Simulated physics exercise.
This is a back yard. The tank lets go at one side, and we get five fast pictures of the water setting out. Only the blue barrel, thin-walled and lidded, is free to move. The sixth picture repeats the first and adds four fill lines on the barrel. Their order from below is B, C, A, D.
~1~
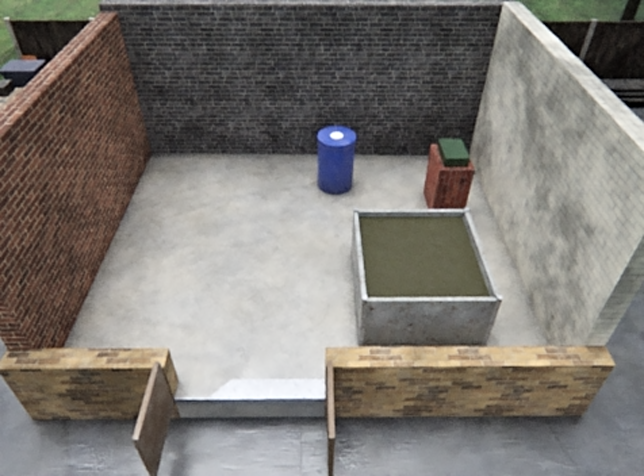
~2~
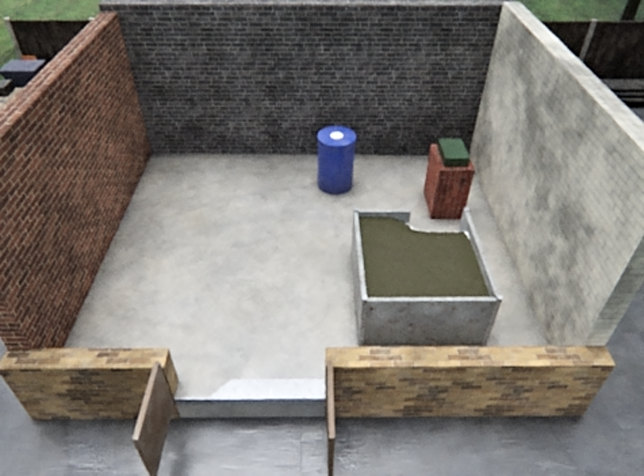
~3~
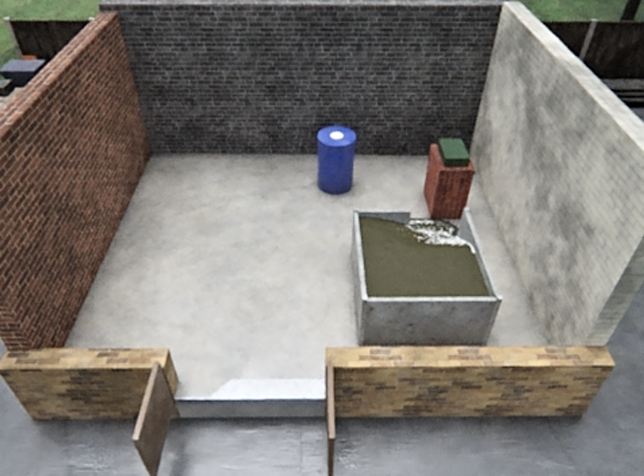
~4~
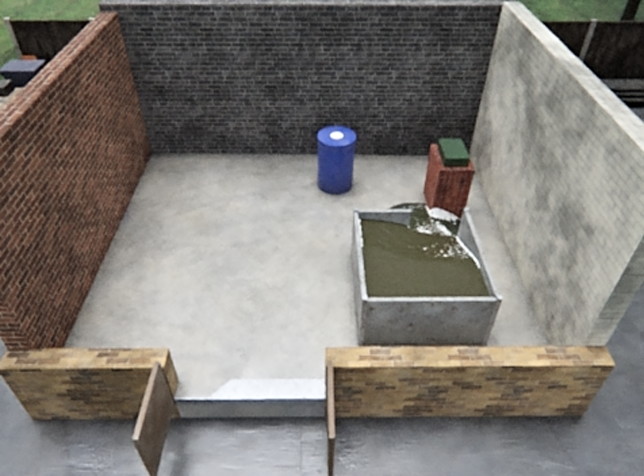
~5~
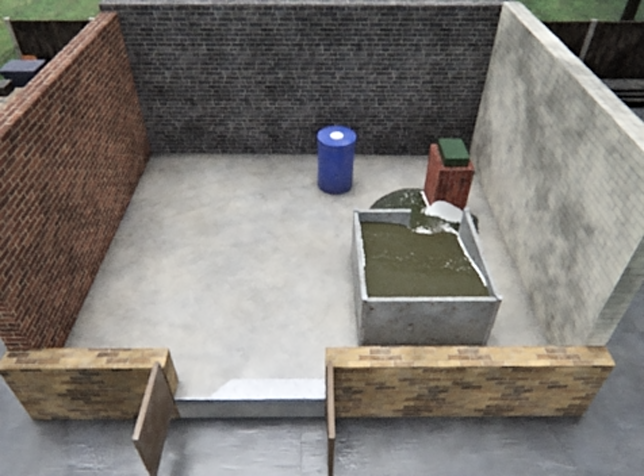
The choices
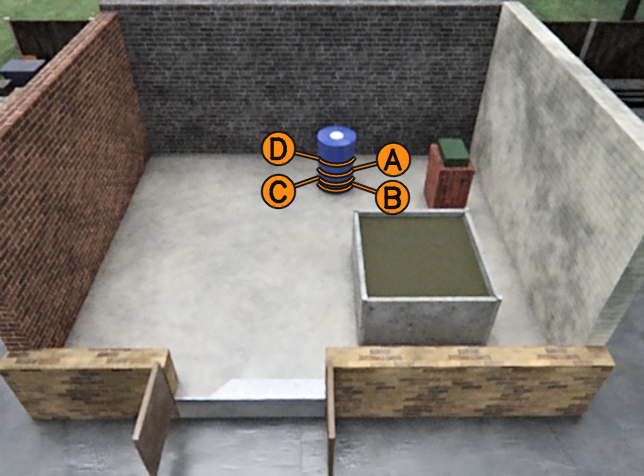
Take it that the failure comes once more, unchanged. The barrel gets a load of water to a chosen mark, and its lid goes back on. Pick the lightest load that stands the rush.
C.
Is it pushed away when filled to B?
Yes, that goes wrong.
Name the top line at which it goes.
It is B.
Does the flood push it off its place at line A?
No.
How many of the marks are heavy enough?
Three of the four.
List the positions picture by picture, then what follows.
Lid of the blue barrel at (336, 136); tank full, its middle at (420, 255); open gate at (248, 350).
Water covers 1 % of the ground, mostly out of sight from here.
Water covers 3 % of the ground, mostly out of sight from here.
Water covers 4 % of the ground, mostly out of sight from here.
Lid of the blue barrel at (336, 136); water covers 6 % of the ground and is seen nearest the barrel at (385, 198).
On the marked copy, A at (336, 176); B at (336, 190); C at (336, 184); D at (336, 165); from the bottom up B, C, A, D.
Choosing A, it does not move.
Choosing B, it is pushed about its own width away.
Choosing C, it does not move.
Choosing D, it does not move.
